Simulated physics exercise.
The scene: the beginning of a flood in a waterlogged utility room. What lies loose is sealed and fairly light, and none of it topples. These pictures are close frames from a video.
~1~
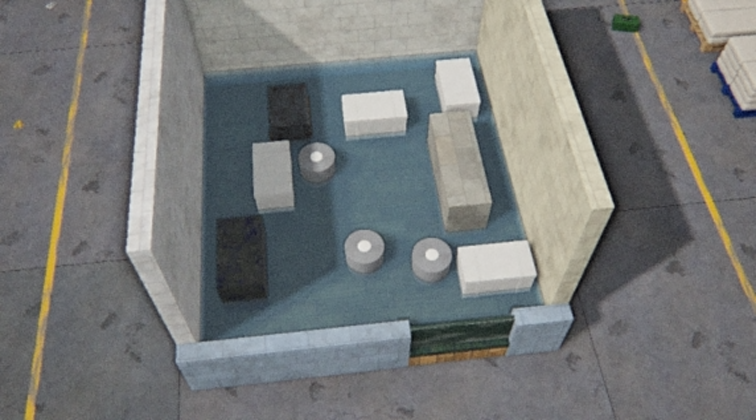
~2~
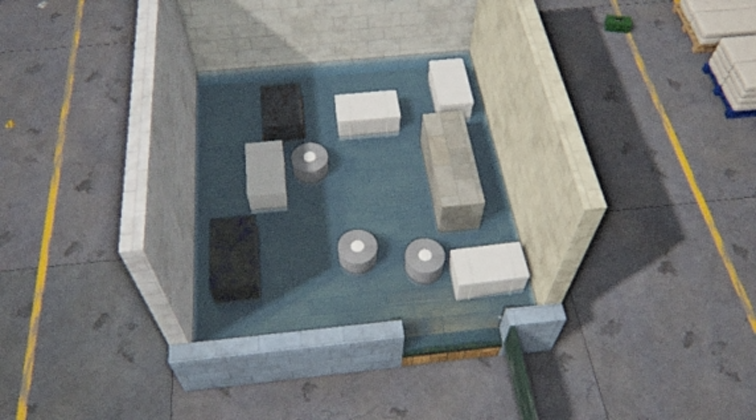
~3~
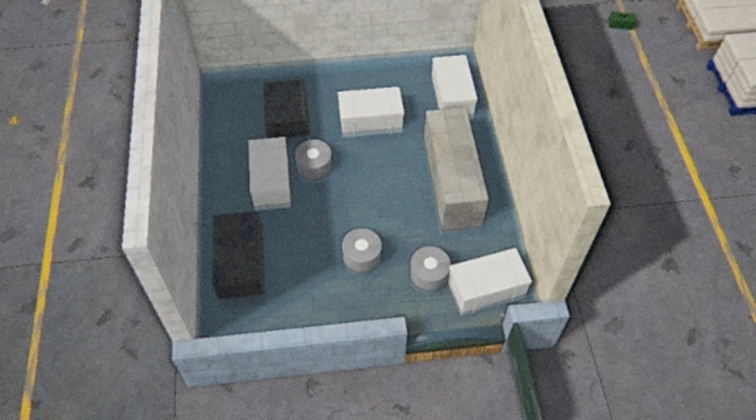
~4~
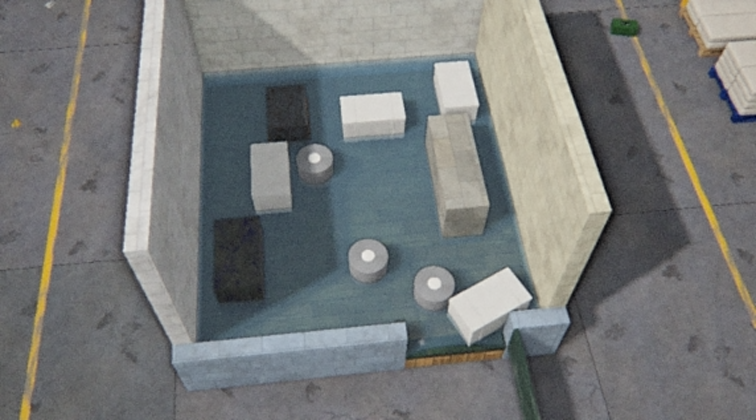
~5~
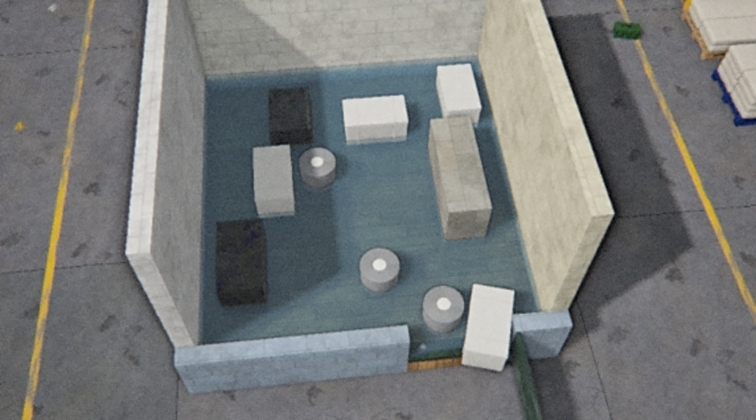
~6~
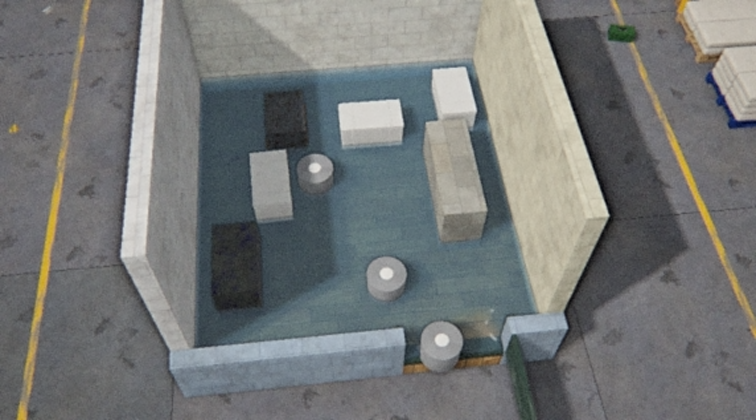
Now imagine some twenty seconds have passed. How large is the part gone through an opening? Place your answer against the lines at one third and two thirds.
It sits at or past the two-thirds line.
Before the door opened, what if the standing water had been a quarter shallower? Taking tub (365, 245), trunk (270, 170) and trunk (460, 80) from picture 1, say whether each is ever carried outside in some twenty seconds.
Respectively: Exited / remained / remained.
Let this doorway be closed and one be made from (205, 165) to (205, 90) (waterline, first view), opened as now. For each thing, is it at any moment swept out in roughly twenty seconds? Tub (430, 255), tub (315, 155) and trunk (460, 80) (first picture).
Object one: Remains; object two: Leaves; object three: Remains.
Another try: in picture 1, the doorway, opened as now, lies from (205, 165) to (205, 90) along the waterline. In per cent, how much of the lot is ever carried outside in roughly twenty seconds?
About 40 percent, I'd say.
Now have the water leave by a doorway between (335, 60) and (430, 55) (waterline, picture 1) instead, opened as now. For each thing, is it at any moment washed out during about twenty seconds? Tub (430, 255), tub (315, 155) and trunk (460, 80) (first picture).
Item one doesn't escape, item two gets away, item three gets away.
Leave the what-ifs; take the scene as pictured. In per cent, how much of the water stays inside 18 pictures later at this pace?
Close to 64 percent of it stays.
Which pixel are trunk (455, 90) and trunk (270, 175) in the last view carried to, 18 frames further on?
About (472, 111) and (331, 260).
A moment on, 3 of 7 are out; 4 afloat.
Next, 3 of 7 are out; 4 afloat.
Later, 5 of 7 are out; 2 afloat.
In the end, 6 of 7 are out; 1 afloat.
